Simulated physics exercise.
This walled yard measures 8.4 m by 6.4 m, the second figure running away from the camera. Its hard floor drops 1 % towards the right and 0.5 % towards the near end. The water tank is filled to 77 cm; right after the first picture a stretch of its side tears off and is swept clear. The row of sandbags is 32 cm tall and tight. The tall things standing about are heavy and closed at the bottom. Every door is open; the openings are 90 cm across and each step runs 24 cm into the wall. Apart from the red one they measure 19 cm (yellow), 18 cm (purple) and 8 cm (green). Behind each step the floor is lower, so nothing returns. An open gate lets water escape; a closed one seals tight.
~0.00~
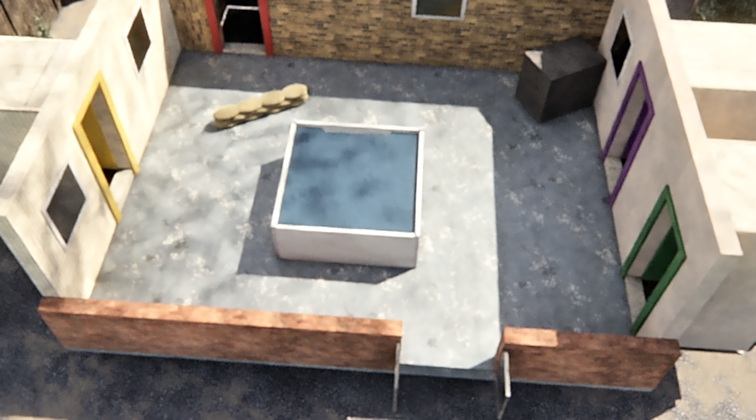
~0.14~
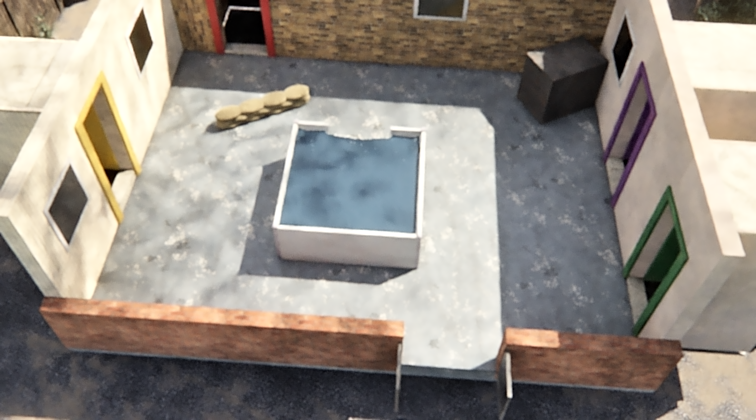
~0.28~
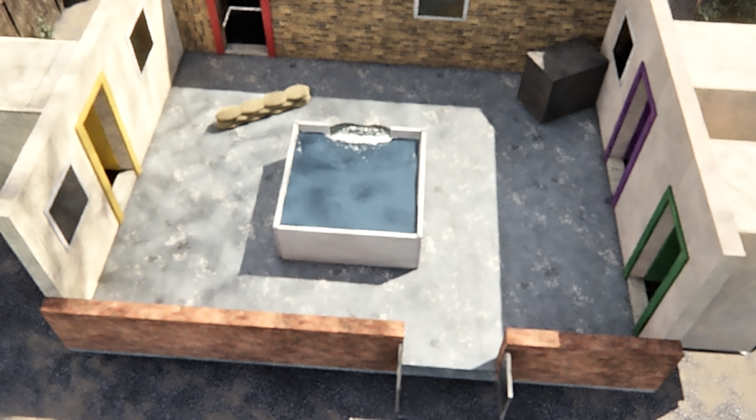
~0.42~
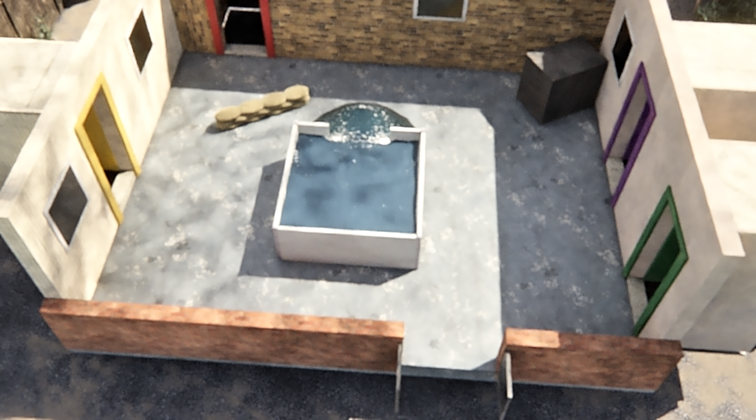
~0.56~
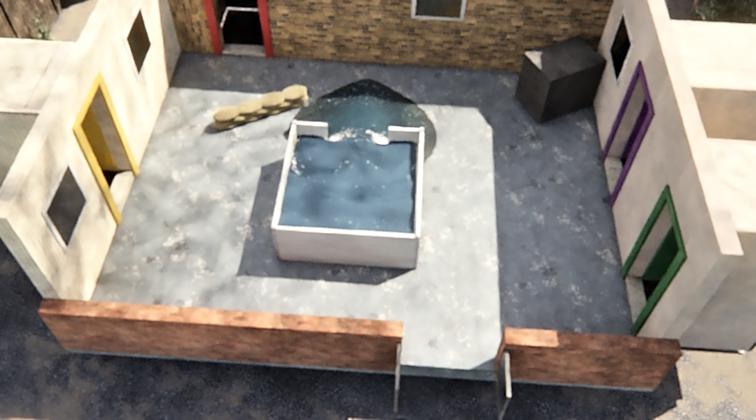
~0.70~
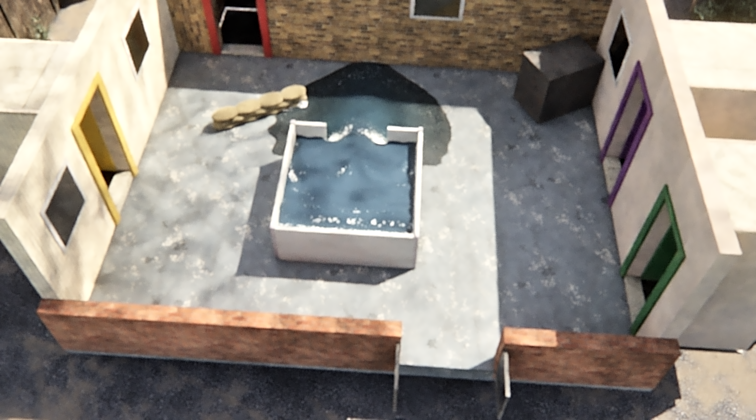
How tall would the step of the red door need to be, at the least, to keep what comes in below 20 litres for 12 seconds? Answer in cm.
Close to 6.5 cm is just enough.
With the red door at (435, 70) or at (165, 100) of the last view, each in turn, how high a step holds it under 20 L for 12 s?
About 23 and 11.0 cm.
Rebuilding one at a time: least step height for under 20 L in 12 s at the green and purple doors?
About 10.5 cm at green and 7.0 cm at purple.
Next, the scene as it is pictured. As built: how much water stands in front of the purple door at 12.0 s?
Some 8.0 cm.
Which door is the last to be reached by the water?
Last comes the green one.
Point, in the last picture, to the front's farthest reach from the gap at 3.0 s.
Around (583, 79).
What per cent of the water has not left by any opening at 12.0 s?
Roughly 92 in a hundred.
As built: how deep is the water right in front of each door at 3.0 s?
Depths in cm: Red 9, yellow 0, purple 0, green 0.
After 1.4 s water covers 20 % of the floor, deepest (46 cm) near (352, 156); it has not reached the red door.
After 3.0 s water covers 35 % of the floor, deepest (46 cm) near (547, 76); 9 cm at the red door, 2 litres in over its 7 cm step.
After 12.0 s water covers 95 % of the floor, deepest (14 cm) near (618, 353); 6 cm at the red door, 14 litres in over its 7 cm step.
At the red door as built, the water arrived by 1.6 s and peaked near 10 cm at 2.4 s.
Run again over the same 12 s with other heights there, 33 litres in over 5.5 cm, 10 litres over 7.5 cm. The limit of 20 litres is kept from about 6.5 cm up.
